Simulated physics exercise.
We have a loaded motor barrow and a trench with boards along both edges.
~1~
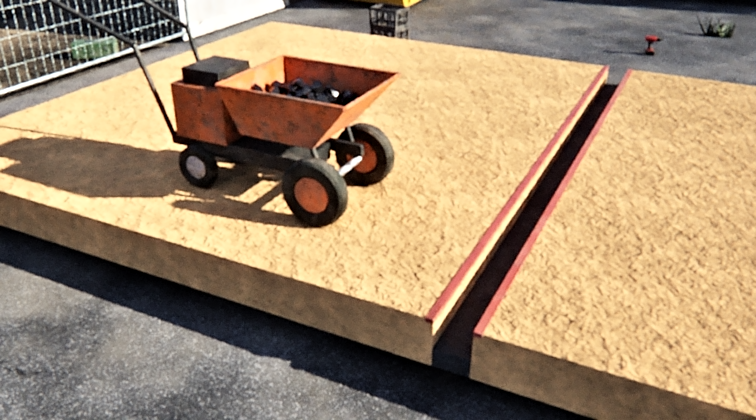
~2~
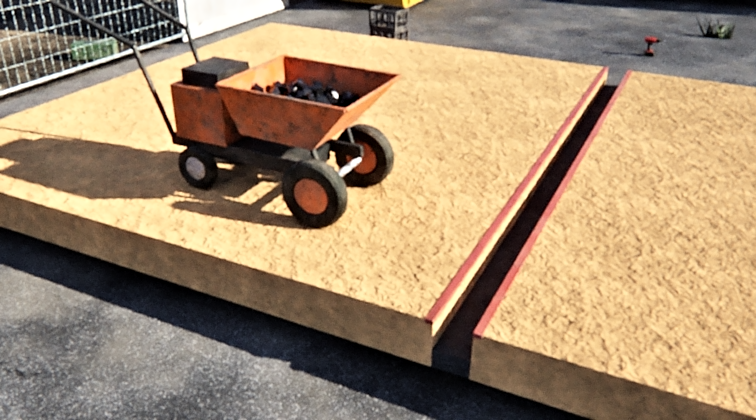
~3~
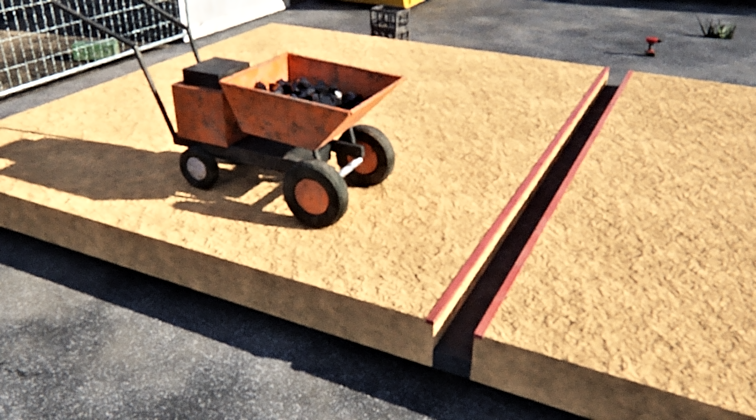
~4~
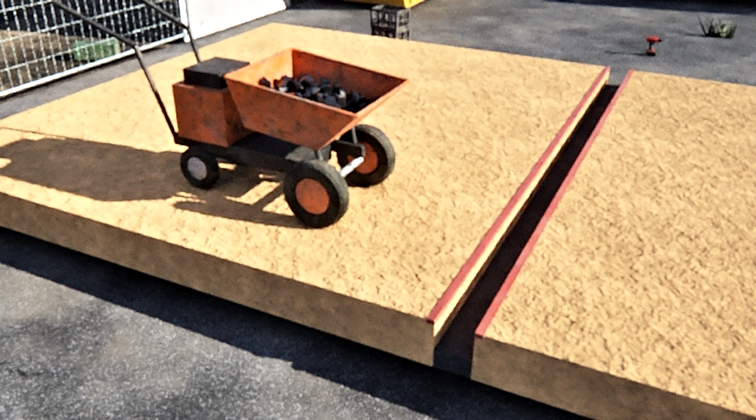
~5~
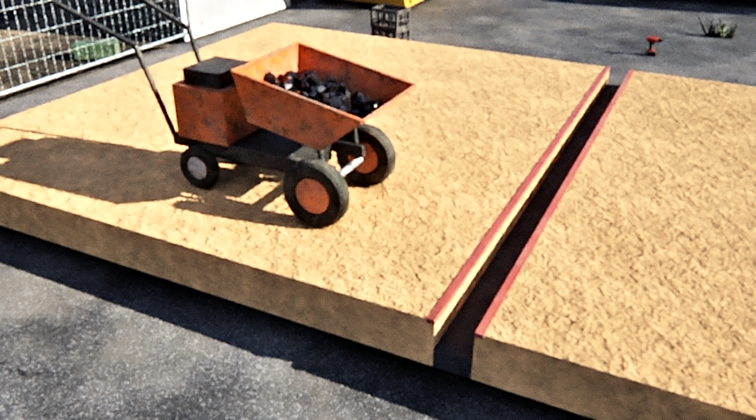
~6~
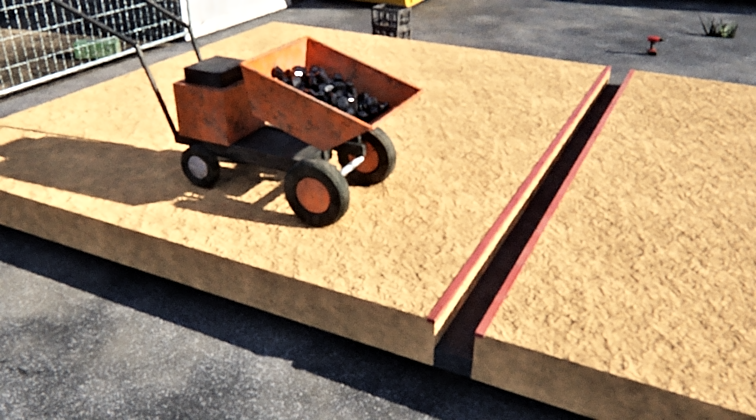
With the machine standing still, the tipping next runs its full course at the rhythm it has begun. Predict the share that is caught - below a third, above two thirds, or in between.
The share caught is below a third.
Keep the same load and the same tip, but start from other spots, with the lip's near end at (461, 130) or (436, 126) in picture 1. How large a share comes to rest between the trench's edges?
The first gives close to 0 per cent and the second 20 per cent.
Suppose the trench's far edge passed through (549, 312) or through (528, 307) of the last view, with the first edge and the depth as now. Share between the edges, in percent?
The first try lands around 20 %, the second around 20 %.
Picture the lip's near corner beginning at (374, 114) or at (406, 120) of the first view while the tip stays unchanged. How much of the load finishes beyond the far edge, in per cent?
Position 1: Near 0 %; position 2: Near 10 %.
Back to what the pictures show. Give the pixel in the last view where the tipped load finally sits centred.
Around (464, 226).
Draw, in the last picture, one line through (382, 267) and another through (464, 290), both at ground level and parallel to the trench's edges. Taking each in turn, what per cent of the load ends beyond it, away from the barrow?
About 70 and 20 %.
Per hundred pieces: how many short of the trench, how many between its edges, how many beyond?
Shares - short: 50 %, between: 20 %, beyond: 0 %.
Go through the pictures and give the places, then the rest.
The first frame shows lip of the skip at (345, 109), level; top of the load at (303, 95), lumps of coal; first edge of the trench at (452, 286); far edge at (498, 299), the trench under half as wide as the skip, and about as deep as wide.
The second frame shows lip of the skip at (346, 111), level; top of the load at (303, 95).
The third frame shows lip of the skip at (350, 113), tipped barely; top of the load at (294, 92).
The fourth frame shows lip of the skip at (356, 117), tipped a little; top of the load at (297, 98).
The fifth frame shows lip of the skip at (363, 122), tipped a little; top of the load at (294, 91).
The sixth frame shows lip of the skip at (371, 128), tipped clearly; top of the load at (301, 87); first edge of the trench at (454, 286); far edge at (500, 299).
Soon, skip tipped steeply; all in the skip.
A while on, skip tipped right over; most in the skip; about a quarter short of the trench.
Towards the end, skip tipped right over; about a quarter in the skip; about half short of the trench; about a quarter in or heaped over the trench.
Finally, skip tipped right over; about a quarter in the skip; about half short of the trench; about a quarter in or heaped over the trench; none beyond it.
